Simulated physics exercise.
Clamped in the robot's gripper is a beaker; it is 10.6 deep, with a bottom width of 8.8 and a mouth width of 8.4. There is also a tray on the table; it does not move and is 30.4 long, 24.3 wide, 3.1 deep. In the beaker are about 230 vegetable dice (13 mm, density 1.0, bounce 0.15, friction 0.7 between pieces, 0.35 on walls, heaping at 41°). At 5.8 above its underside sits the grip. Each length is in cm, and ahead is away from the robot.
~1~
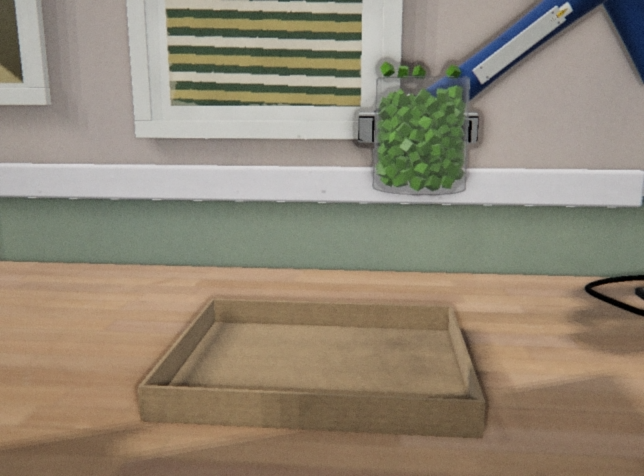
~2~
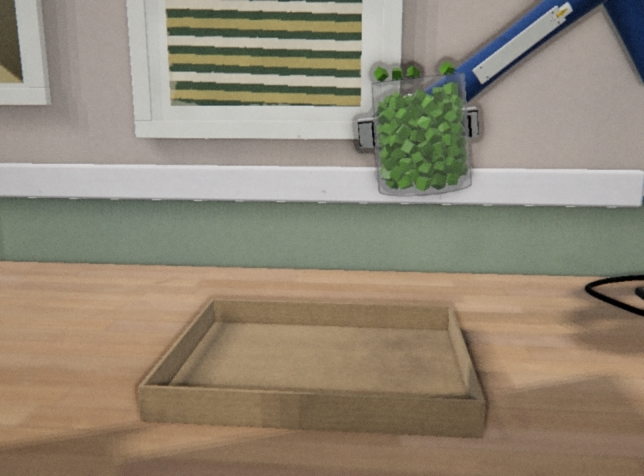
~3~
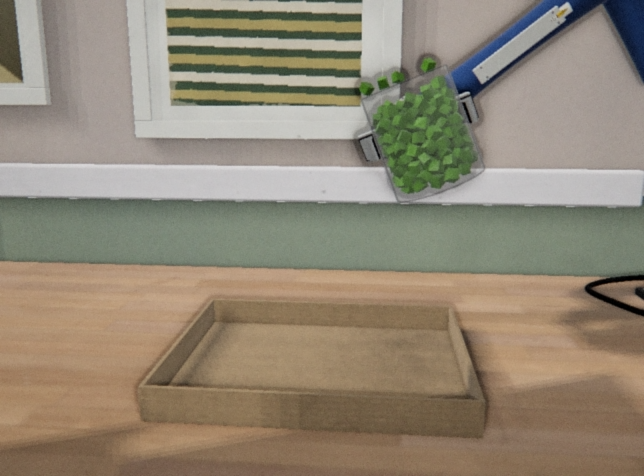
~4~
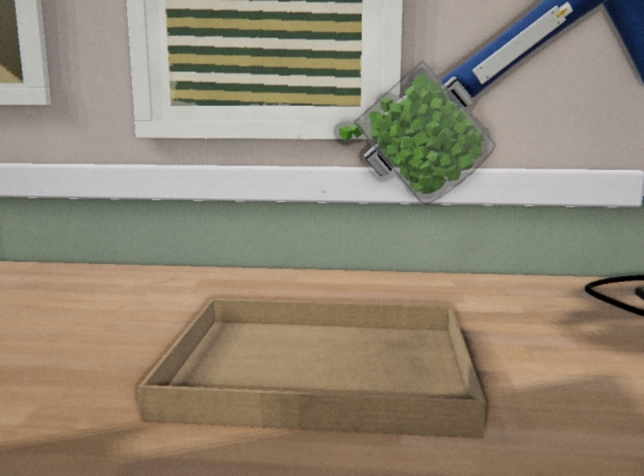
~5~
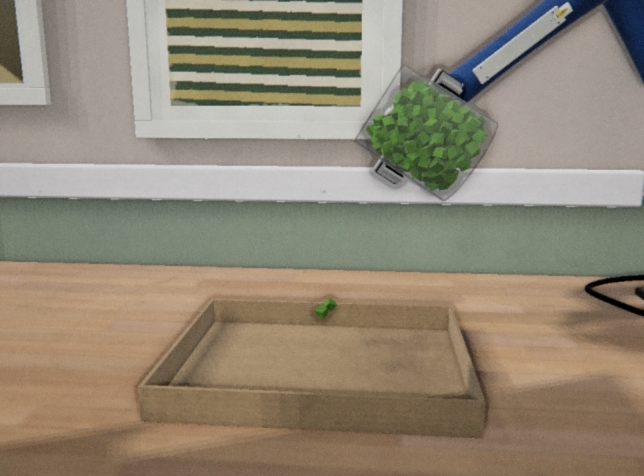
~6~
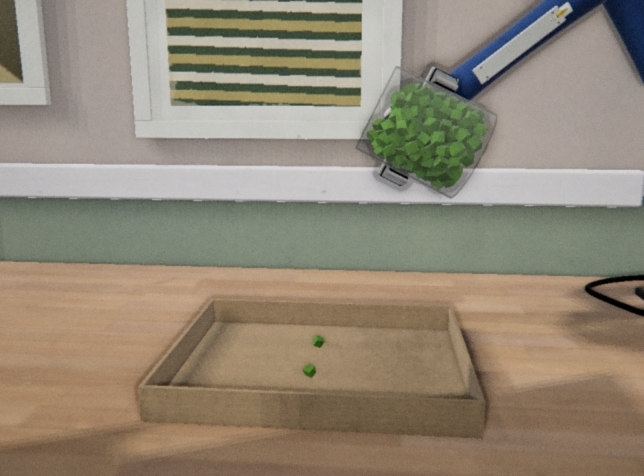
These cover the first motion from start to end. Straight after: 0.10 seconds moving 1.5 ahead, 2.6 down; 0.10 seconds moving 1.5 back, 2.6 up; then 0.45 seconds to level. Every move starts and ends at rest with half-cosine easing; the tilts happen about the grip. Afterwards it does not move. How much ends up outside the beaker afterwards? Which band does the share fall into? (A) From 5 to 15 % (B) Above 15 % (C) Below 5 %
C.
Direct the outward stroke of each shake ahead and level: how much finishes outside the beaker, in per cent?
I'd reckon around 10 per cent.
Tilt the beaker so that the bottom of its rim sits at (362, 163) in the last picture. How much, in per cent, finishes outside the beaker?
Around 5 per cent of it.
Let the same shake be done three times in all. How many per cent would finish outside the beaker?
I'd expect something close to 5 per cent.
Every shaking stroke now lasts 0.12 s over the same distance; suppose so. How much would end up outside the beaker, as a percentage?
Then roughly 0 percent.
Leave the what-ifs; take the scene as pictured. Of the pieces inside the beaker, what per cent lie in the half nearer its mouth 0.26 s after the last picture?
About 45 percent.
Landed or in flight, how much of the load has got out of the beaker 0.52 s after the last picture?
Around 5 % has gone out so far.
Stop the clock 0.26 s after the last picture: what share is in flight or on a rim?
That comes to about 1 per cent, more or less.
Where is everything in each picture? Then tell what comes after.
Beaker middle at (421, 136), level; upper third of the load around (422, 112), from x 380 to 460, top at y 70; 230 in the beaker, in the first frame.
Beaker middle at (421, 136), tilted 6° forward; upper third of the load around (422, 112), from x 380 to 460, top at y 70, in the second frame.
Beaker middle at (422, 135), tilted 22° forward; upper third of the load around (422, 112), from x 365 to 470, top at y 65, in the third frame.
Beaker middle at (424, 135), tilted 42° forward; upper third of the load around (423, 116), from x 345 to 480, top at y 80; 228 in the beaker, 2 in flight or on a rim, in the fourth frame.
Beaker middle at (425, 133), tilted 58° forward; upper third of the load around (425, 114), from x 320 to 480, top at y 85; 228 in the beaker, 2 in the tray, in the fifth frame.
Beaker middle at (425, 133), tilted 64° forward; upper third of the load around (427, 112), from x 310 to 480, top at y 90; 228 in the beaker, 2 in the tray, in the sixth frame.
Then, 0.26 s later, tilted 61° forward, highest piece 30 above the table; 226 in the beaker, 2 in the tray, 2 in flight or on a rim.
Then, 0.52 s later, tilted 12° forward, highest piece 30 above the table; 223 in the beaker, 7 in the tray.
Then, 0.85 s later, level, highest piece 31 above the table; 223 in the beaker, 7 in the tray.
Then, 1.90 s later, level, highest piece 31 above the table; 223 in the beaker, 7 in the tray.
At rest, 223 in the beaker, 7 in the tray. That is 3 % outside the beaker.
